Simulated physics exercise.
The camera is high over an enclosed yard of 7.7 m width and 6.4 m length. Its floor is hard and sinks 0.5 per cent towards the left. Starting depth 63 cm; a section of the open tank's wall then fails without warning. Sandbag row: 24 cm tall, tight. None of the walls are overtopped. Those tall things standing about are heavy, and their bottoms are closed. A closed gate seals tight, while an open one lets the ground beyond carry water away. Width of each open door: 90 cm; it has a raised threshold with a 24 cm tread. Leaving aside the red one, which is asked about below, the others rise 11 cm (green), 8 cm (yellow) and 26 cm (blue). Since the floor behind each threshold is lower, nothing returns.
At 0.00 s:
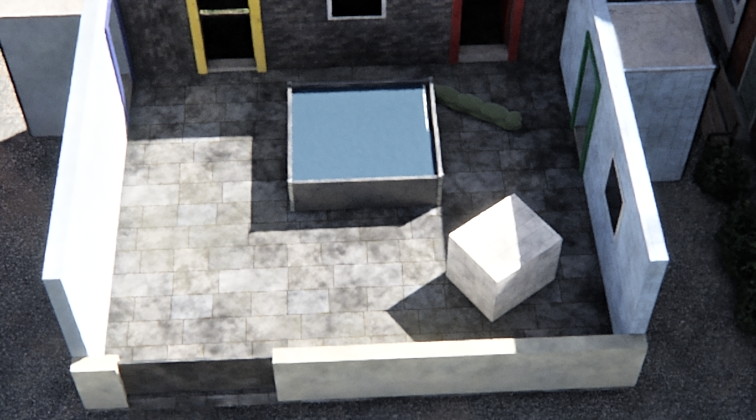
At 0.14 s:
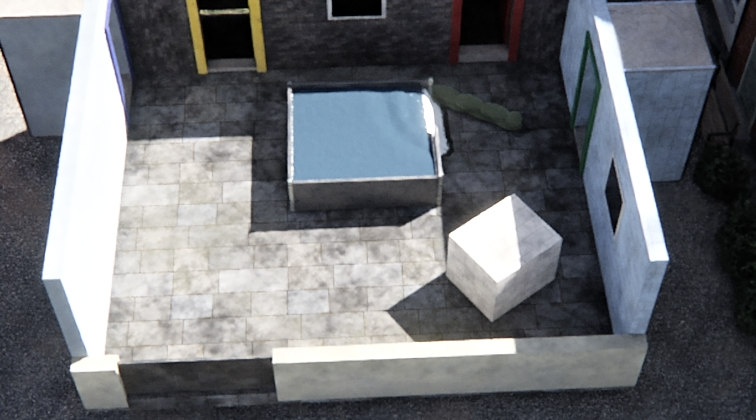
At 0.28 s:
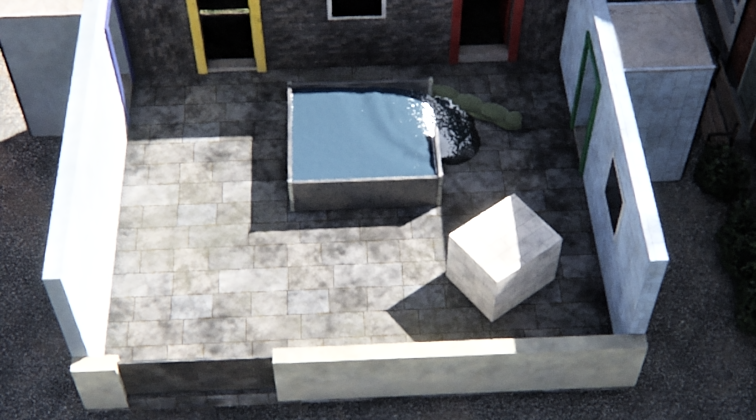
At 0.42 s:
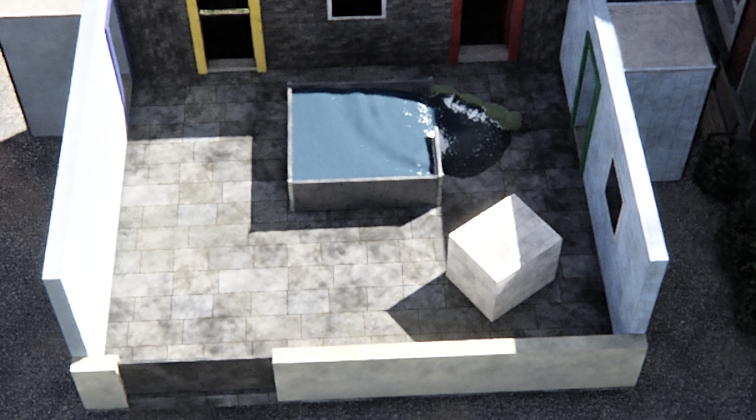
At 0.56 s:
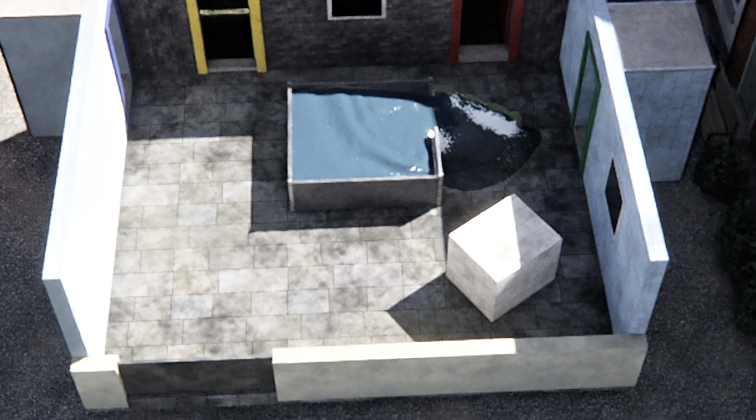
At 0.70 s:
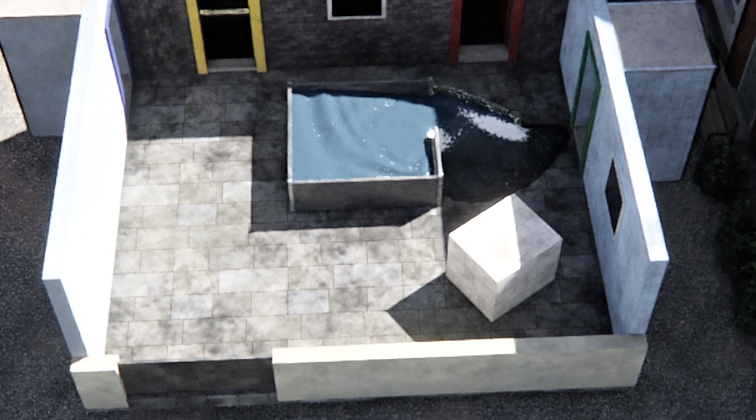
Walled paved yard seen from above, water pouring from the right side of an open tank and spreading past a low green row.
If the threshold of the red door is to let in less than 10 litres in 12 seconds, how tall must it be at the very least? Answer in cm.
At the very least, close to 7.5 cm.
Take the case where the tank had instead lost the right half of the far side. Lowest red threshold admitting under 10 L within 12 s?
In that case about 10.0 cm.
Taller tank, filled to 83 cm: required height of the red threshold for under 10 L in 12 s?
Roughly 14.0 centimetres.
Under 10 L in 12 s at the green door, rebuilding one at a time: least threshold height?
Green - roughly 26 cm.
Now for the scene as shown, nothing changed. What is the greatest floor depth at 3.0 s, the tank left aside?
Close to 34 centimetres.
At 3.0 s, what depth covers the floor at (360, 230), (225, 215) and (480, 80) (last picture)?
Ordered as asked: 0, 0, 3 cm.
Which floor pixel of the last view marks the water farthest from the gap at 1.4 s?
The tip of the flood lies near (584, 220).
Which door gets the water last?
The blue one.
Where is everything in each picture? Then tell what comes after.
In the first frame, the open tank at (363, 132) is whole and still, 63 cm deep; the red door at (486, 21) is dry.
In the second frame, water pours out at (430, 124) and has run 0.3 m, to (447, 152); about 5 cm deep outside, 63 cm at the back.
In the third frame, the gap is at (430, 124), the front 0.7 m out at (474, 146); the back of the open tank holds 63 cm.
In the fourth frame, the gap is at (430, 125), the front 1.3 m out at (505, 139); the back of the open tank holds 63 cm.
In the fifth frame, the gap is at (430, 124), the front 1.8 m out at (533, 141); the back of the open tank holds 63 cm.
In the sixth frame, water pours out at (430, 124) and has run 2.3 m, to (564, 137); about 5 cm deep outside, 63 cm at the back; the red door at (486, 21), 1.9 m from the gap, is still 1.1 m from the nearest water.
After 1.4 s water covers 15 % of the floor, deepest (50 cm) near (449, 110); it has not reached the red door.
After 3.0 s water covers 30 % of the floor, deepest (34 cm) near (449, 110); 7 cm at the red door, 0 litres in over its 19 cm threshold.
After 12.0 s water covers 95 % of the floor, deepest (12 cm) near (132, 93); 5 cm at the red door, 0 litres in over its 19 cm threshold.
At the red door as built, the water arrived by 1.6 s and peaked near 11 cm at 1.8 s.
With a threshold of 6 cm, 20 litres would have come in within the 12 s; with 9.5 cm, 2 litres. So under 10 litres takes about 7.5 cm.
